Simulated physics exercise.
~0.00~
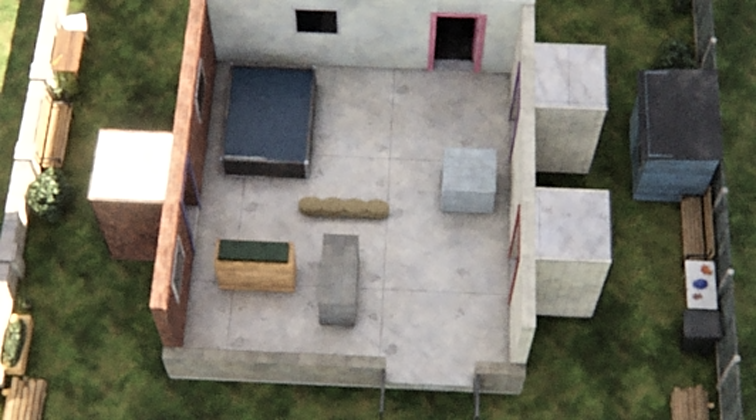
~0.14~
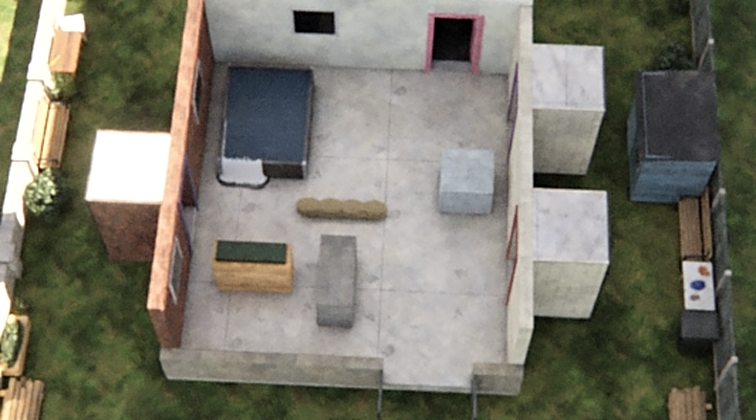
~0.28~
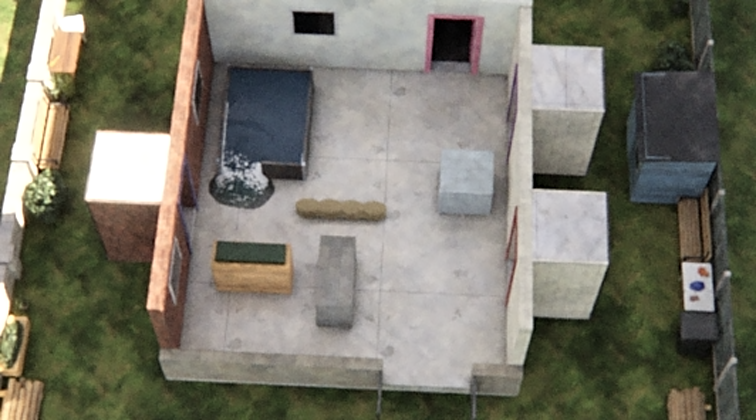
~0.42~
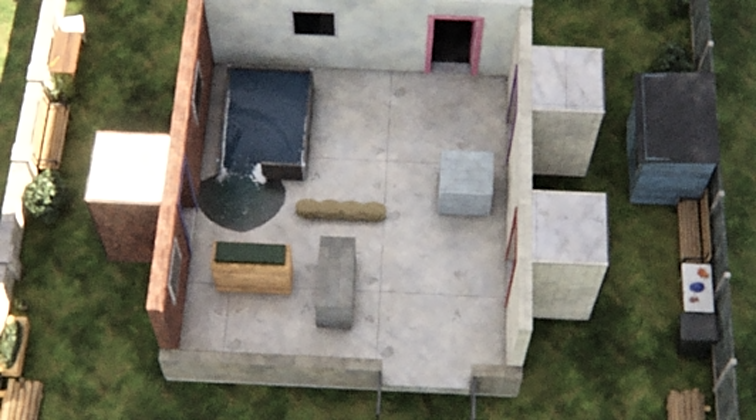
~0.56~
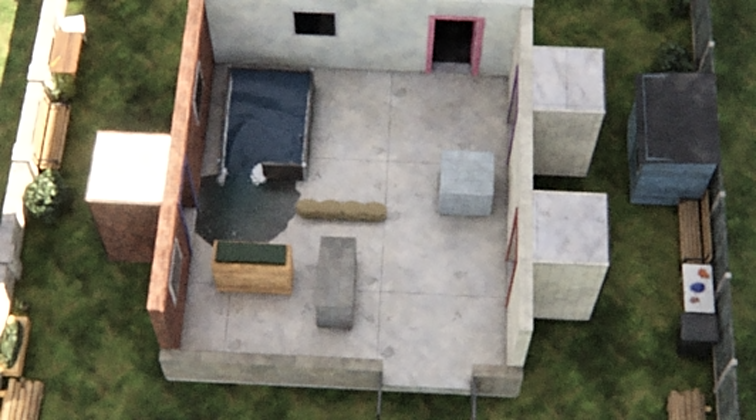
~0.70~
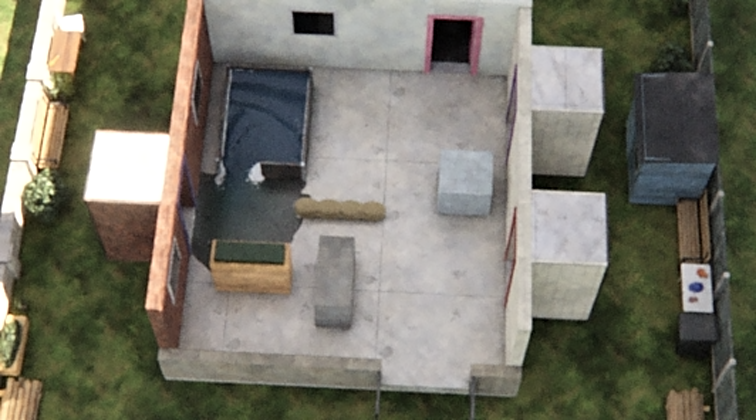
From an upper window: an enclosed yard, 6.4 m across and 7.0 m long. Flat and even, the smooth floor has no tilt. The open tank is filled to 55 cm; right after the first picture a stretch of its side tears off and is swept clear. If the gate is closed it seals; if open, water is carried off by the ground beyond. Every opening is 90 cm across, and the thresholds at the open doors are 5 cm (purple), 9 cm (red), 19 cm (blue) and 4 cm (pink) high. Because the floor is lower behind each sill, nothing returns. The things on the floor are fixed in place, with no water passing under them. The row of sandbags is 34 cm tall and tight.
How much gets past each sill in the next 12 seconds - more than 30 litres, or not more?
Result: The purple door undershoots the limit, the red door undershoots the limit, the blue door undershoots the limit, the pink door undershoots the limit.
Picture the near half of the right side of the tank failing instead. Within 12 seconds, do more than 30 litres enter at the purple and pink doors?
Versus the limit - purple: Exceeded, pink: Exceeded.
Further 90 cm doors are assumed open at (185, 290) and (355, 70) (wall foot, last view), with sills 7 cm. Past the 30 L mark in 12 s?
In turn: Beyond it, short of it.
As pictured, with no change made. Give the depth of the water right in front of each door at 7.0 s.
You'd see purple at 2 cm, red at 10 cm, blue at 10 cm and pink at 0 cm.
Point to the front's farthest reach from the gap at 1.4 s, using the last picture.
Point: Roughly (180, 345).
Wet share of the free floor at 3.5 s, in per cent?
Wet share: Near 35 percent.
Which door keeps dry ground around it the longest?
Pink.
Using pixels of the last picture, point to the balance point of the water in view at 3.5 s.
(260, 209).
After 1.4 s water covers 15 % of the floor and is deepest (28 cm) near (234, 185); purple door not reached, red door not reached, blue door 19 cm at the sill, 0 L in, pink door not reached.
After 2.2 s water covers 20 % of the floor and is deepest (28 cm) near (177, 362); purple door not reached, red door not reached, blue door 18 cm at the sill, 1 L in, pink door not reached.
After 3.5 s water covers 35 % of the floor and is deepest (26 cm) near (179, 353); purple door not reached, red door not reached, blue door 15 cm at the sill, 1 L in, pink door not reached.
After 7.0 s water covers 60 % of the floor and is deepest (15 cm) near (183, 319); purple door 2 cm at the sill, 0 L in, red door 10 cm at the sill, 3 L in, blue door 10 cm at the sill, 2 L in, pink door not reached.
After 12.0 s water covers 80 % of the floor and is deepest (9 cm) near (482, 377); purple door 2 cm at the sill, 0 L in, red door 7 cm at the sill, 4 L in, blue door 7 cm at the sill, 2 L in, pink door 3 cm at the sill, 0 L in.
